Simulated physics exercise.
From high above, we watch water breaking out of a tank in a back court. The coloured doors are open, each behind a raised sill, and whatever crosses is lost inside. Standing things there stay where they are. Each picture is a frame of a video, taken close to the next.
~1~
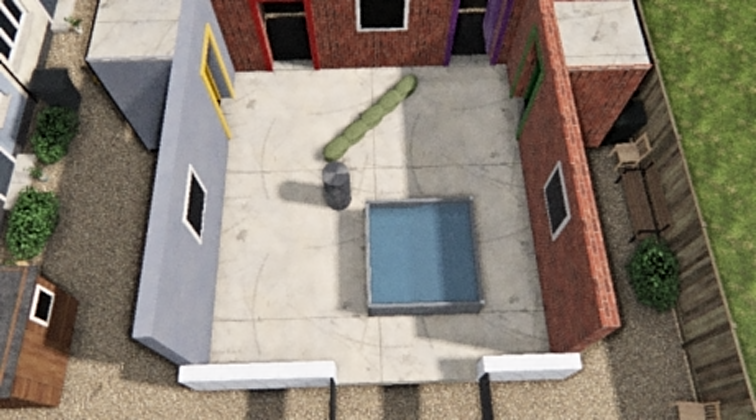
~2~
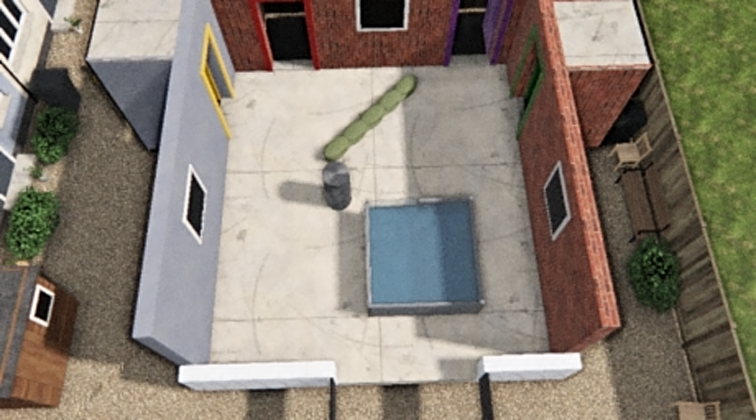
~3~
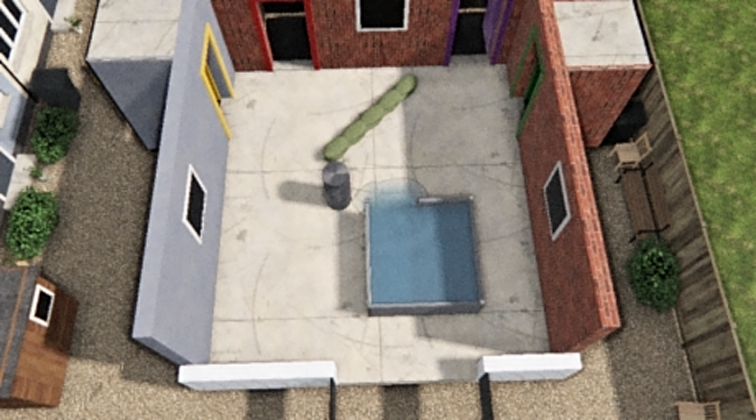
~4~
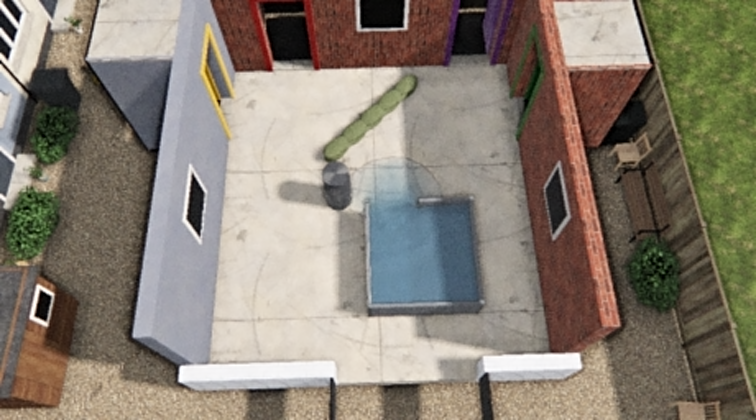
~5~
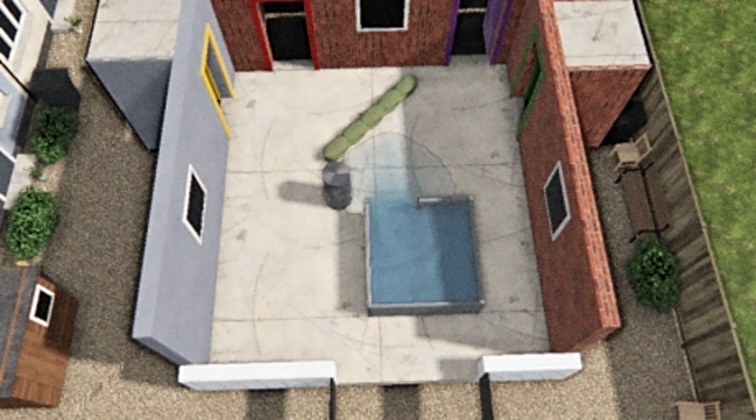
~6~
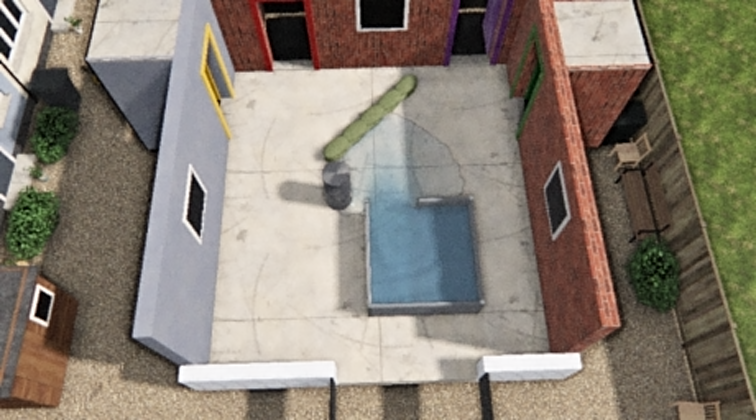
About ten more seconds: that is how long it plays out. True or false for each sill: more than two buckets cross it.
Yellow door - false; purple door - true; red door - false; green door - true.
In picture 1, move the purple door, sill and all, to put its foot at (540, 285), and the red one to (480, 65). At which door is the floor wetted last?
That would be the purple one.
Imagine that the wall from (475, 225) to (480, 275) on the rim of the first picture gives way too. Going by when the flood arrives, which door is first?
My answer is the door marked green.
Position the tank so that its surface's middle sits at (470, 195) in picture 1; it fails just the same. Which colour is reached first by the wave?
Purple one.
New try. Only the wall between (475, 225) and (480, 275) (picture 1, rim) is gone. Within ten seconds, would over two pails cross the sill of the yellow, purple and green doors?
One by one: The yellow door takes less; the purple door is over; the green door lets less in.
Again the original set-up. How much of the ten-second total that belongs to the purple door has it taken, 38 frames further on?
About 75 per cent.
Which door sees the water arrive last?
That would be the red-painted one.
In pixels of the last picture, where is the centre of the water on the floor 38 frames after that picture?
I'd point to (402, 184).
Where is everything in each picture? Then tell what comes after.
The first picture shows the open tank at (422, 252) is whole and still.
In the second picture, the front is at a hidden place, out from the gap on the open tank's far side.
In the third picture, water pours out on the open tank's far side and has run to (411, 183).
In the fourth picture, the front is at (404, 162), out from the gap on the open tank's far side.
In the fifth picture, the front is at (385, 137), out from the gap on the open tank's far side.
In the sixth picture, the front is at (393, 117), out from the gap on the open tank's far side.
A moment on, water covers 15 % of the floor; the yellow door not reached, the purple door not reached, the red door not reached, the green door not reached.
Next, water covers 25 % of the floor; the yellow door not reached, the purple door under two buckets in, the red door not reached, the green door not reached.
Then, water covers 35 % of the floor; the yellow door wet at the sill, nothing in, the purple door far over two buckets in, the red door not reached, the green door under two buckets in.
Later, water covers 55 % of the floor; the yellow door wet at the sill, nothing in, the purple door far over two buckets in, the red door wet at the sill, nothing in, the green door over two buckets in.
In the end, water covers 80 % of the floor; the yellow door wet at the sill, nothing in, the purple door far over two buckets in, the red door wet at the sill, nothing in, the green door over two buckets in.
